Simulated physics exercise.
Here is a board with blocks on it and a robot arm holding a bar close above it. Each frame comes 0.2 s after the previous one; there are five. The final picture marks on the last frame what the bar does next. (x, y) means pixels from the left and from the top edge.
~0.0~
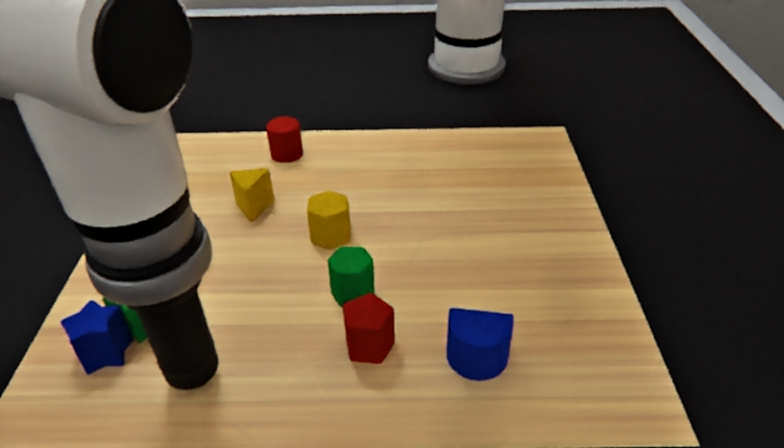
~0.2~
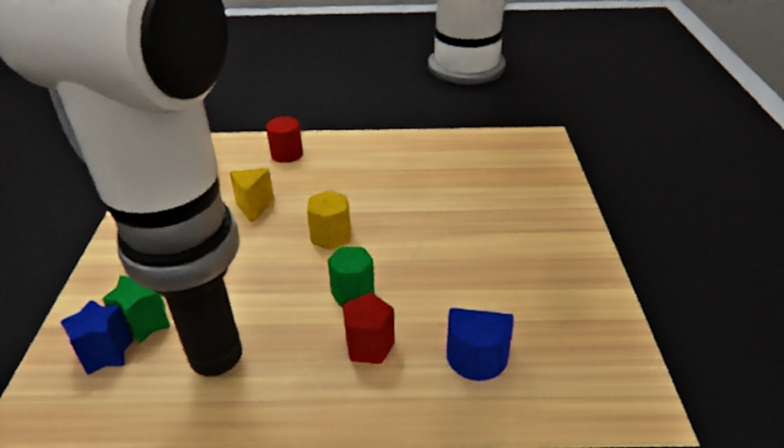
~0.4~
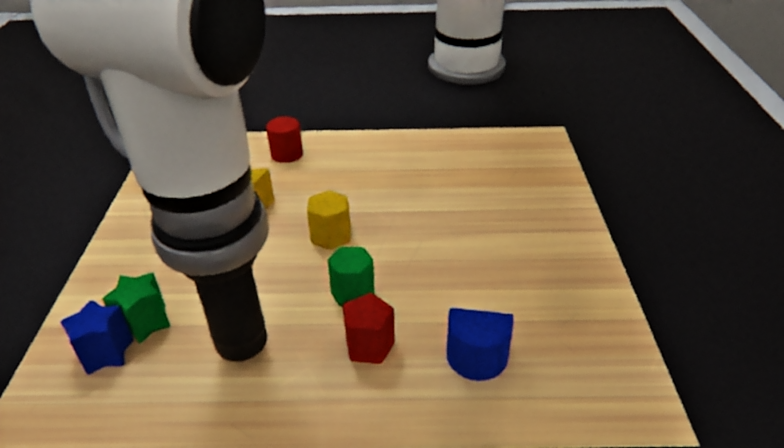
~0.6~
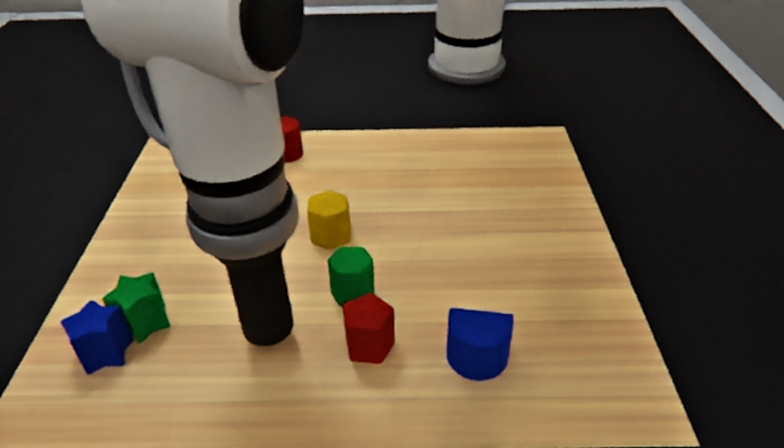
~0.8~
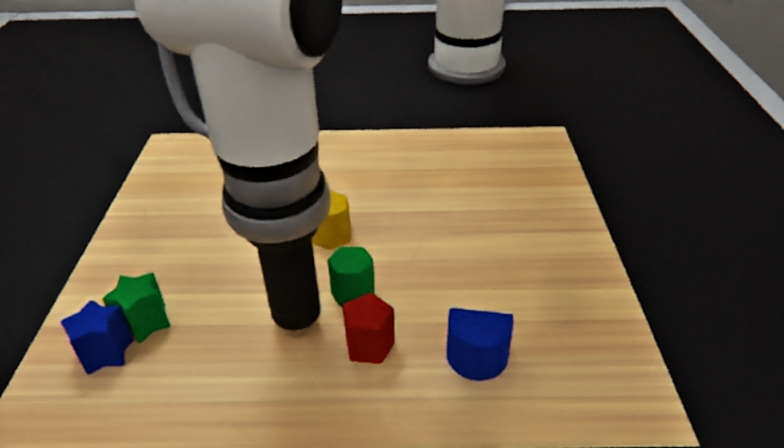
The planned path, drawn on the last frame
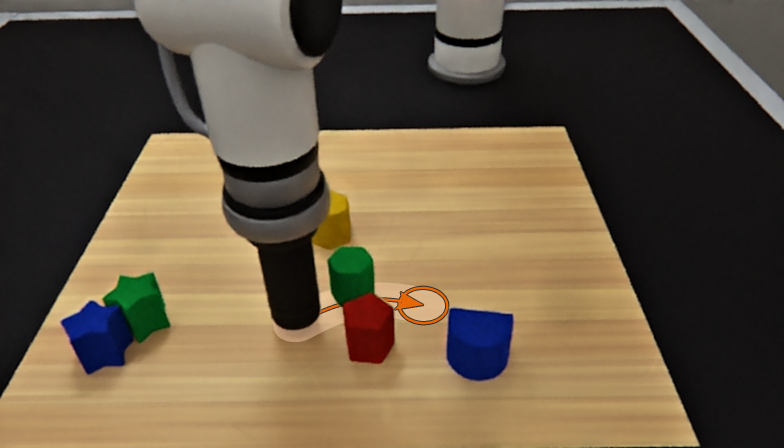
On a wooden board scattered with coloured blocks, a robot arm holding a black bar moves steadily rightward and slightly away.
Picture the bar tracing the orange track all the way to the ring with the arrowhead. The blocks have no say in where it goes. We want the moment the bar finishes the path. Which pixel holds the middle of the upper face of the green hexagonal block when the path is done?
Expect it around (392, 236).
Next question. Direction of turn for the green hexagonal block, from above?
From the top: Counterclockwise.
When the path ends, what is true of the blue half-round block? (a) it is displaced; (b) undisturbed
(b)
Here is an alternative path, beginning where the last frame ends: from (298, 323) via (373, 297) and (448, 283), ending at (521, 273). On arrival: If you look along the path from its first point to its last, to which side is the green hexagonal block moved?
The shift is leftward.
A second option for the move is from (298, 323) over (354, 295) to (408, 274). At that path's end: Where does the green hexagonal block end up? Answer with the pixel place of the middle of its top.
It is going to be at (421, 214).
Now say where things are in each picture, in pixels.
Lower end of the bar (192, 369), tops of blocks, green hexagonal block (350, 259), red five-sided block (367, 311), blue half-round block (480, 325), in the first frame.
Bar (216, 356), blocks as before, in the second frame.
Bar (242, 342), blocks as before, in the third frame.
Bar (269, 328), blocks as before, in the fourth frame.
Bar (297, 313), green hexagonal block (350, 259), red five-sided block (367, 311), blue half-round block (480, 325), in the fifth frame.
The drawn path runs from (298, 323) through (338, 305) and (381, 299) to (423, 305).
What follows on the original path. One third of the way, bar (337, 295); green hexagonal block (367, 248), turned 15° anticlockwise.
Two thirds of the way, bar (382, 290); green hexagonal block (391, 236), turned 50° anticlockwise.
At the end, bar (423, 295); green hexagonal block (392, 236), turned 55° anticlockwise; red five-sided block not moved; blue half-round block not moved.
